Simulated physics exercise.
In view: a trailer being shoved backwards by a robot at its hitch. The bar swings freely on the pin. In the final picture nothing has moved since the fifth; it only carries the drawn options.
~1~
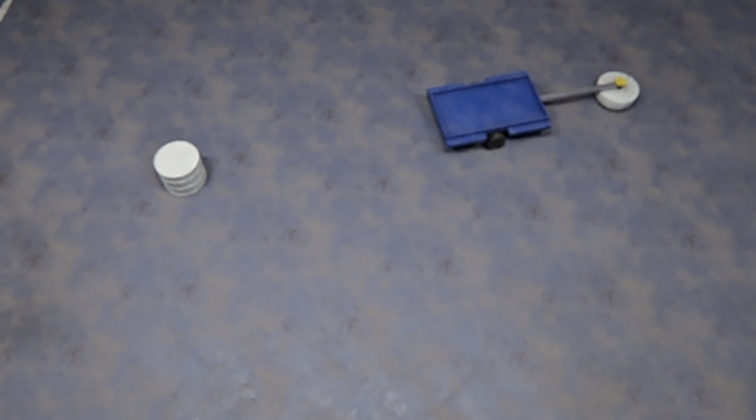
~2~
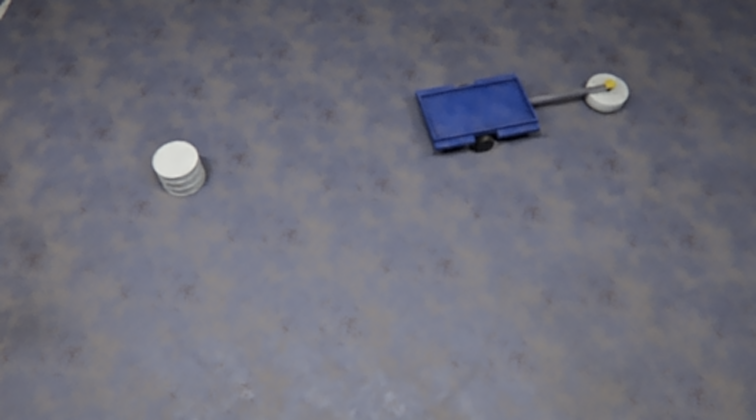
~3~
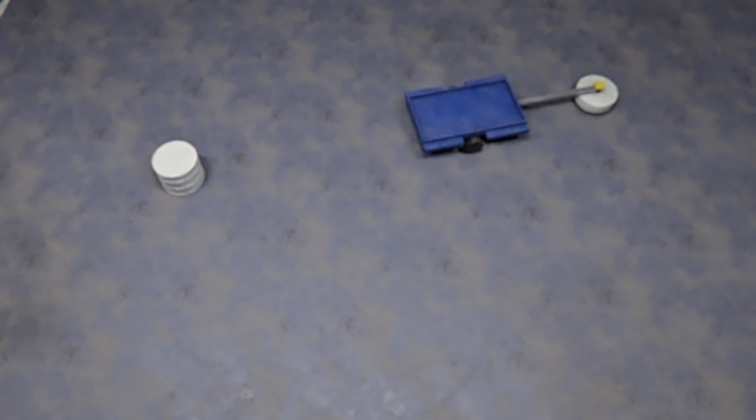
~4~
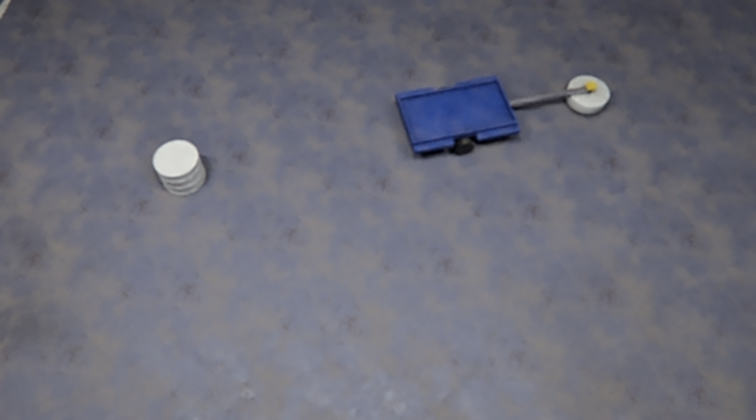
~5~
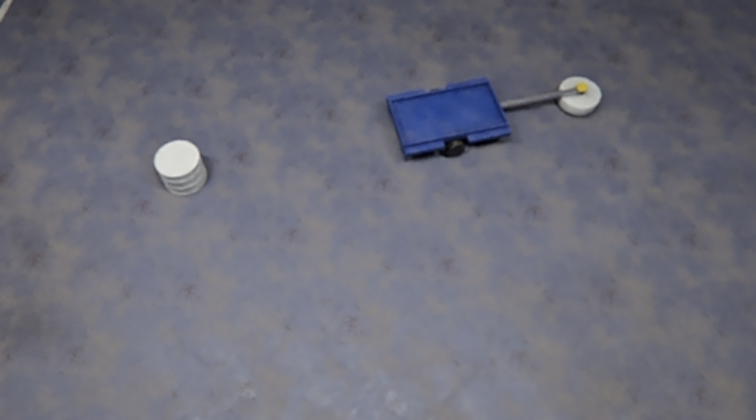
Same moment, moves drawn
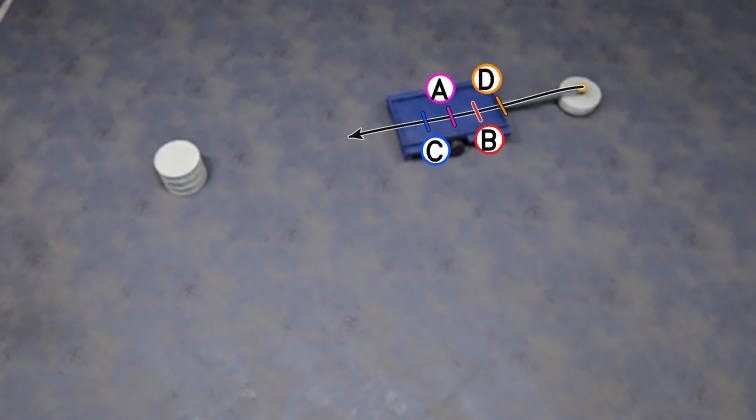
Blue cart sliding slowly left across a mottled floor, pushed by a small round white robot through a bar, white tub staying still.
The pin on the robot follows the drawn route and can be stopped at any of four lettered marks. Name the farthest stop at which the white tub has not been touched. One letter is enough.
The farthest safe stop is C.
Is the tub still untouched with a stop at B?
Yes.
On the copy, A at (451, 117); B at (477, 112); C at (426, 121); D at (501, 106); the route from (583, 87) via (467, 114) to (350, 137).
On C. First, robot (528, 106), cart (391, 125).
Then, robot (473, 119), cart (330, 136).
Finally, robot (425, 129), cart (278, 144); nothing has been touched.
By contrast, A is safe but short; B is safe but short; D is safe but short.
